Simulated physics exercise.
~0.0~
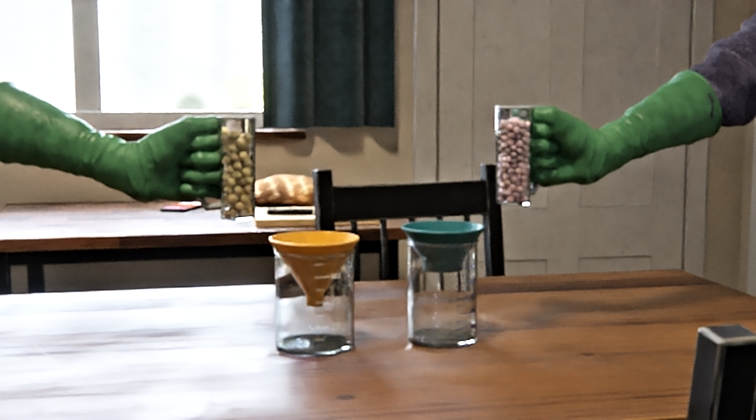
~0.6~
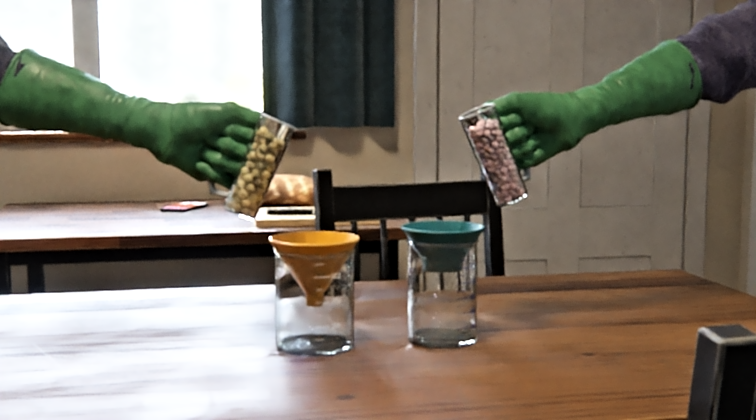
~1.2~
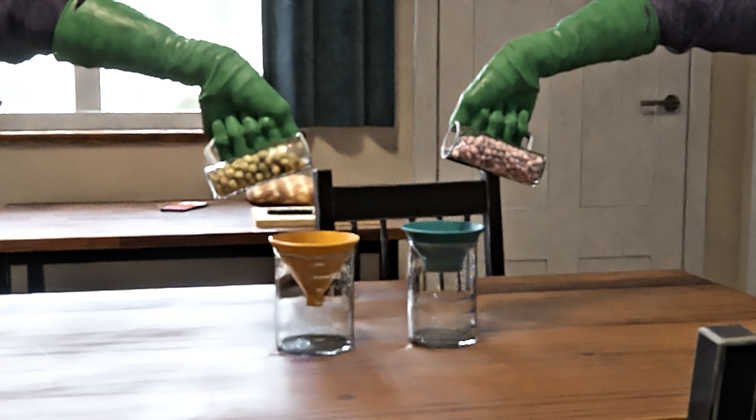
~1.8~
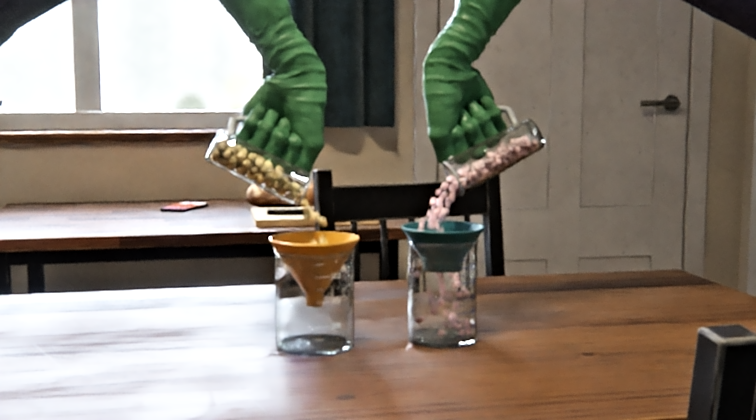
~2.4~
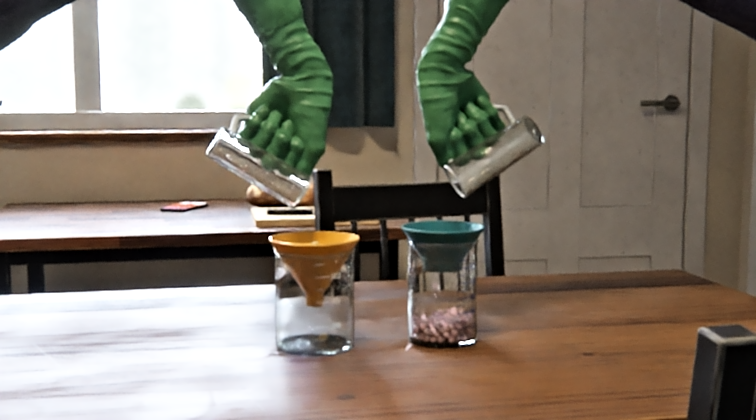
Two green-gloved hands reach in from either side above a brown wooden table, each holding a clear cup of small round pieces, yellowish on the left and pink on the right. Seen from across the table in a room with a window, dark curtain and pale door, two glass jars stand below, topped by an orange funnel and a teal one. The hands move inward and tip the cups together until the pieces spill out. The pink ones run through the teal funnel and settle in the right jar, while the yellowish ones stay stuck in the orange funnel, leaving its jar nearly empty.
